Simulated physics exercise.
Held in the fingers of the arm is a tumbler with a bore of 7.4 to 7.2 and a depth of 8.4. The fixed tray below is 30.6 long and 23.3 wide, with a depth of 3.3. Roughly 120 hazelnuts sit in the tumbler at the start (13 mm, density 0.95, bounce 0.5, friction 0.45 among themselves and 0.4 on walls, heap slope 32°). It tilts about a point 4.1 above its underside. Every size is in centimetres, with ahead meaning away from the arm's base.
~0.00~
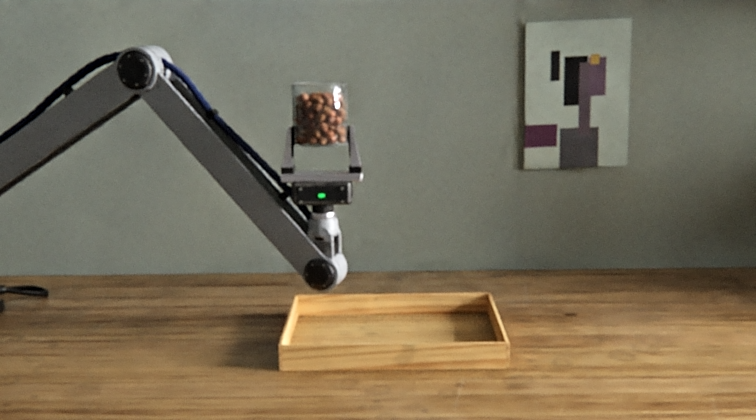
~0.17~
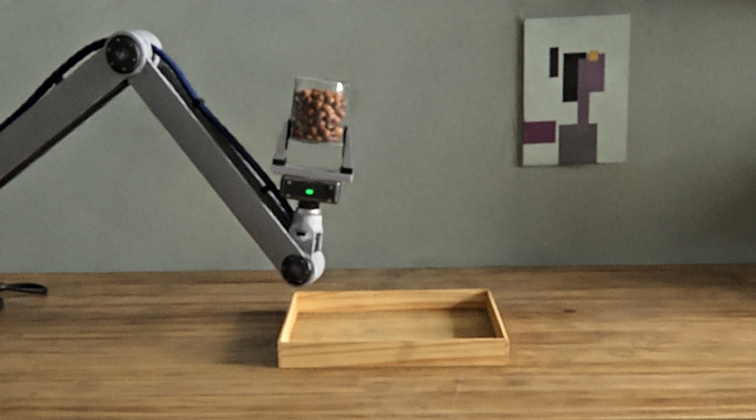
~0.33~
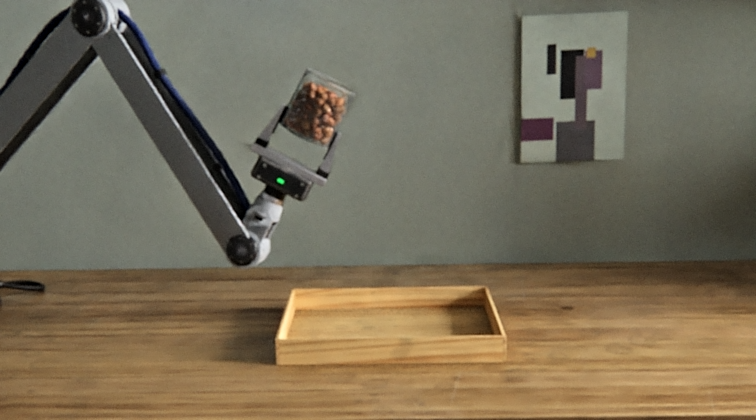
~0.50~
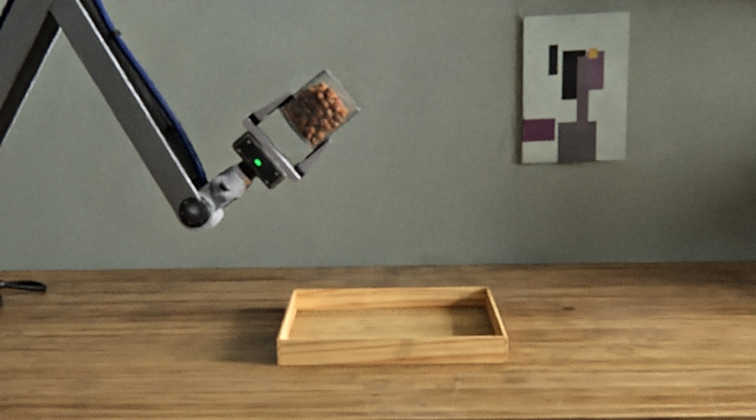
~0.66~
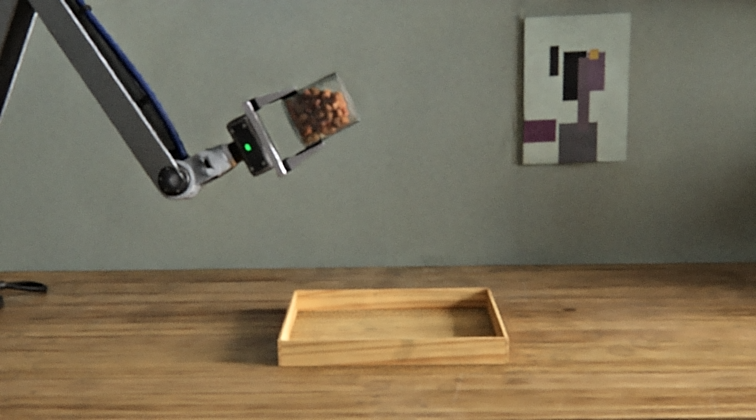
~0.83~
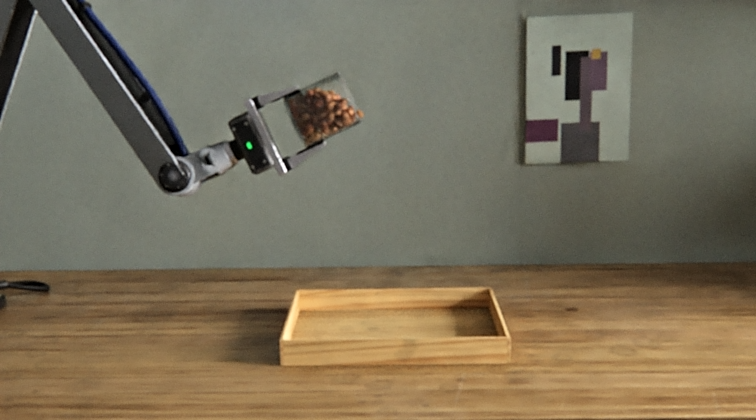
Robotic arm tilting a clear tumbler of hazelnuts steadily to the right above a shallow wooden tray, then holding nearly still.
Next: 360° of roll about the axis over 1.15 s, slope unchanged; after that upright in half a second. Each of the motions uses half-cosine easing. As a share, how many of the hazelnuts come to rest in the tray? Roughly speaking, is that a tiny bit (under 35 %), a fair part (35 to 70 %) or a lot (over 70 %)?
I'd say a tiny bit, under 35 %.
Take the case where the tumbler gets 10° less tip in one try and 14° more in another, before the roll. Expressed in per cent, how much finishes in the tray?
I'd expect some 0 per cent, then some 30 per cent.
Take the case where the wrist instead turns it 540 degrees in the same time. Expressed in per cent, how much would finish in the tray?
In that case you'd get close to 5 per cent.
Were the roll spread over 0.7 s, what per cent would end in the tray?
In that case around 5 percent.
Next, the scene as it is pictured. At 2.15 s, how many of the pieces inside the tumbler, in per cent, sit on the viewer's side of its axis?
Near enough 45 in a hundred.
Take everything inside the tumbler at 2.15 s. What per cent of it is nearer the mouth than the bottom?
About 40 percent is in the half nearer the mouth.
By 1.49 s, tipped 66°, highest piece 36 above the table; 118 in the tumbler, 2 in the tray, 2 in flight or on a rim.
By 2.15 s, tipped 49°, highest piece 36 above the table; 113 in the tumbler, 7 in the tray, 2 in flight or on a rim.
By 2.68 s, upright, highest piece 37 above the table; 113 in the tumbler, 9 in the tray.
By 3.38 s, upright, highest piece 37 above the table; 113 in the tumbler, 9 in the tray.
Final count, 113 in the tumbler, 9 in the tray. That is 7 % in the tray.
